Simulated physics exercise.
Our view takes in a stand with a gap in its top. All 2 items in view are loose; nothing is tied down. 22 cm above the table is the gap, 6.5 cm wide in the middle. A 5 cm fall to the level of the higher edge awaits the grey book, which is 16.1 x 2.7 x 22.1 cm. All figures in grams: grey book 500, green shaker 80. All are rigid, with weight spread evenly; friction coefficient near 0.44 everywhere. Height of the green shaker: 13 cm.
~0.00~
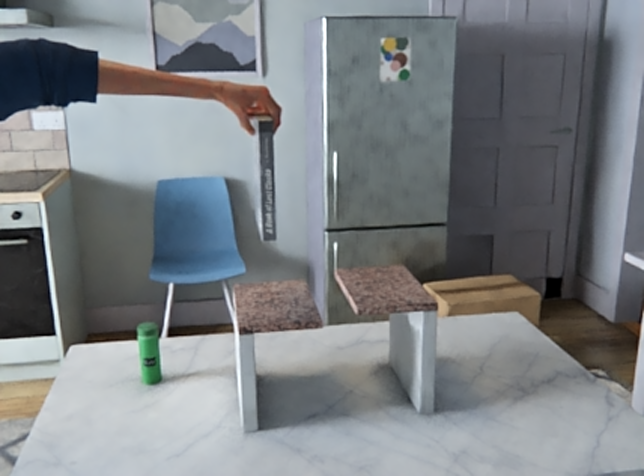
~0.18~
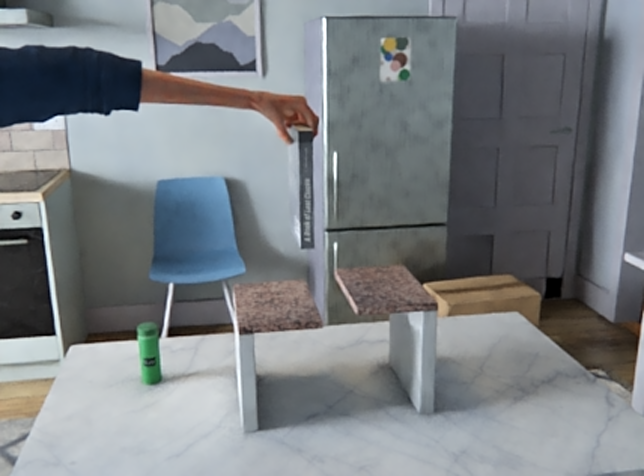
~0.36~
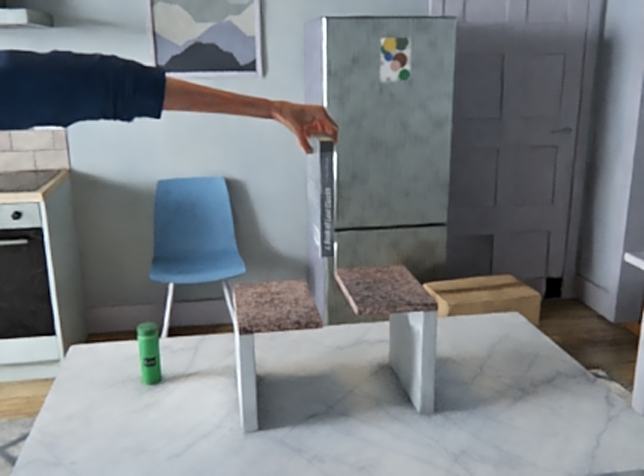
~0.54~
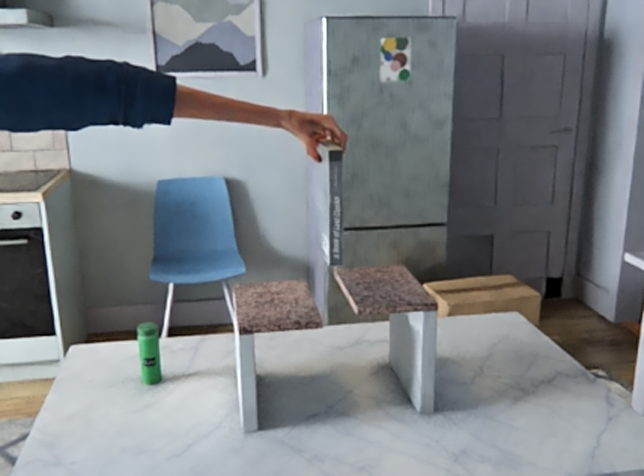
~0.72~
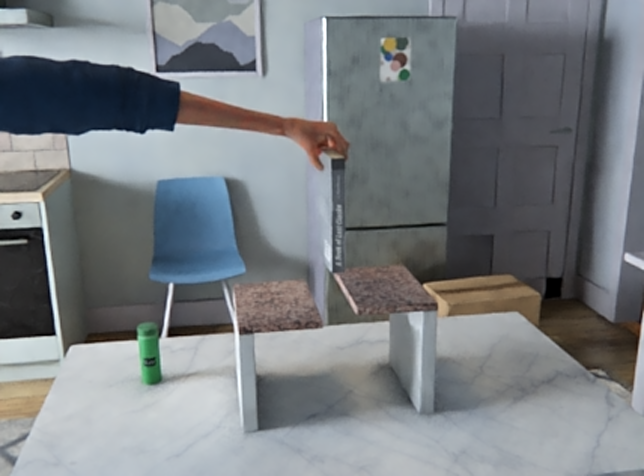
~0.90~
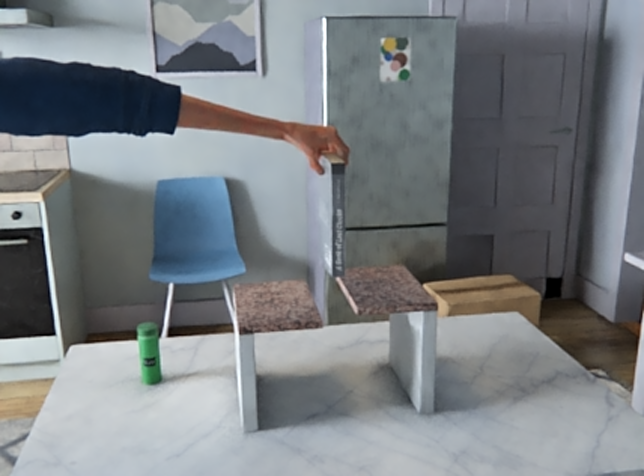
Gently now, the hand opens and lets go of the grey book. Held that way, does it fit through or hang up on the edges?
Looks like it falls free.
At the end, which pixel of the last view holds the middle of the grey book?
Near (332, 346).
After 1.10 s, grey book slid 5 cm near (331, 236).
After 1.20 s, grey book slid 20 cm near (331, 305).
After 1.30 s, grey book slid 29 cm near (332, 346).
At rest (1.9 s), not toppled but over 4 cm from the start, grey book; green shaker in place, give or take 4 cm. Seen from the same camera at the end, grey book near (332, 346). The book drops through.
